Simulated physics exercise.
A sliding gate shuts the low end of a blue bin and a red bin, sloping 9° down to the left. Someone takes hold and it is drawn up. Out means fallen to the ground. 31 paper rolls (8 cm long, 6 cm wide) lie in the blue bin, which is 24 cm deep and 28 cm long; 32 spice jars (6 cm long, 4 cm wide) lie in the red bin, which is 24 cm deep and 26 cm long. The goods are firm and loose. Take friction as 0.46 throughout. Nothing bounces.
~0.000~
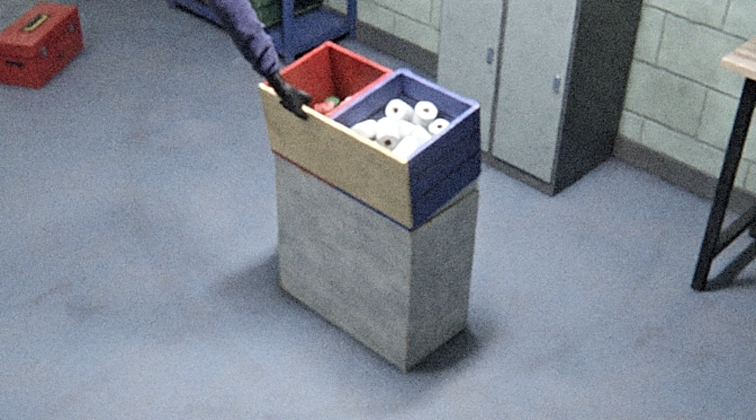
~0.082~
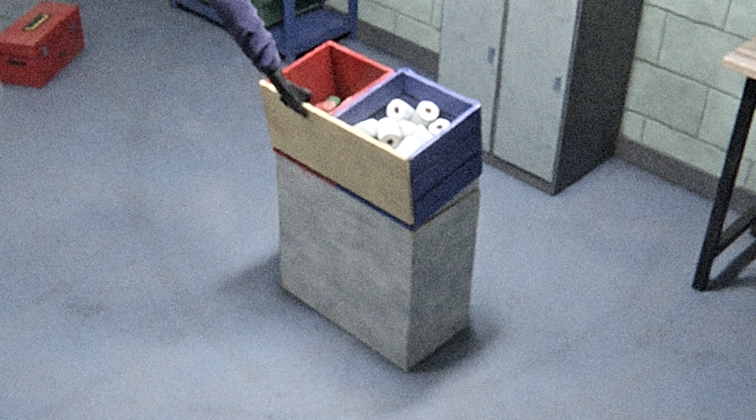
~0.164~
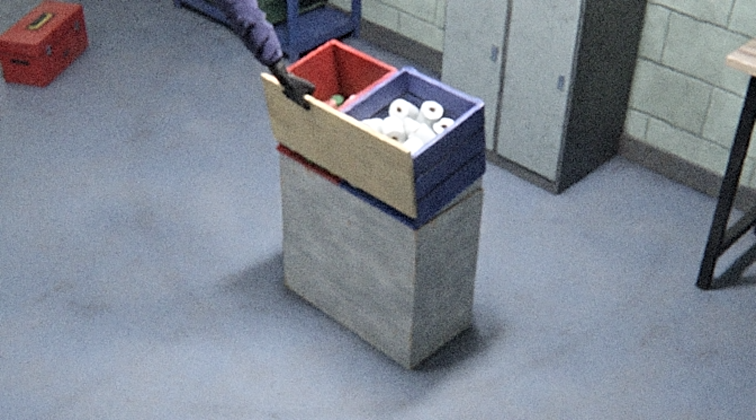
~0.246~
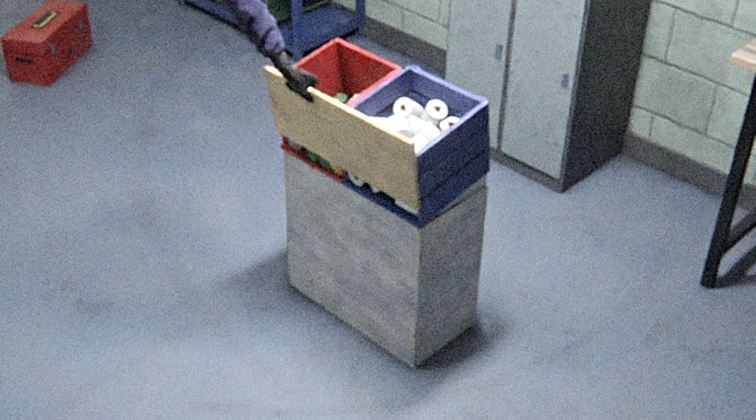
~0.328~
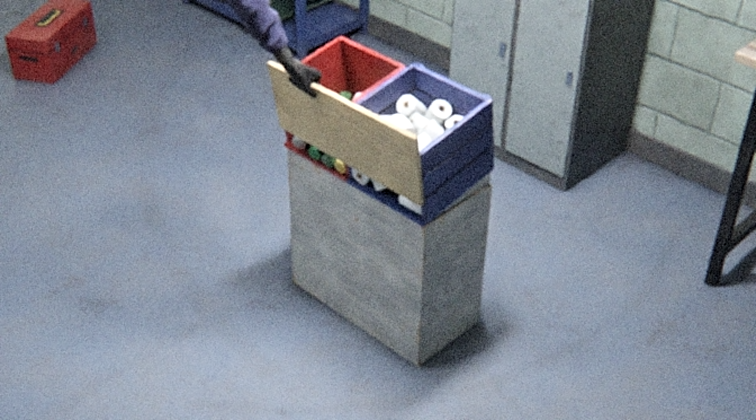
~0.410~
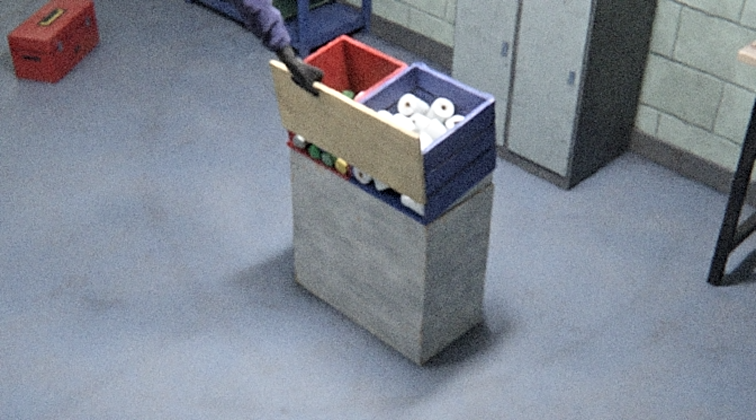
At first, a gloved hand grips the top edge of a wooden panel closing the front of a red bin and a blue bin holding white rolls, set on a gray block. The hand then raises the panel slightly, and a narrow gap opens beneath it, revealing small items and white rolls inside.
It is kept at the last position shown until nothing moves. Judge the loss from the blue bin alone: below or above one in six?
Out of the blue bin go fewer than one in six of the paper rolls.
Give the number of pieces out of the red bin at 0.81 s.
Out by then, roughly: Red bin 0.
After 0.81 s, the blue bin has all 31 and the red bin has all 32.
After 1.32 s, the blue bin is down by 1 of 31 and the red bin is down by 1 of 32.
After 2.03 s, the blue bin is down by 1 of 31 and the red bin is down by 4 of 32.
Outcome (at 2.94 s), the blue bin is down by 1 of 31 and the red bin is down by 7 of 32. Asked share, 1 of 31, 3 per cent.
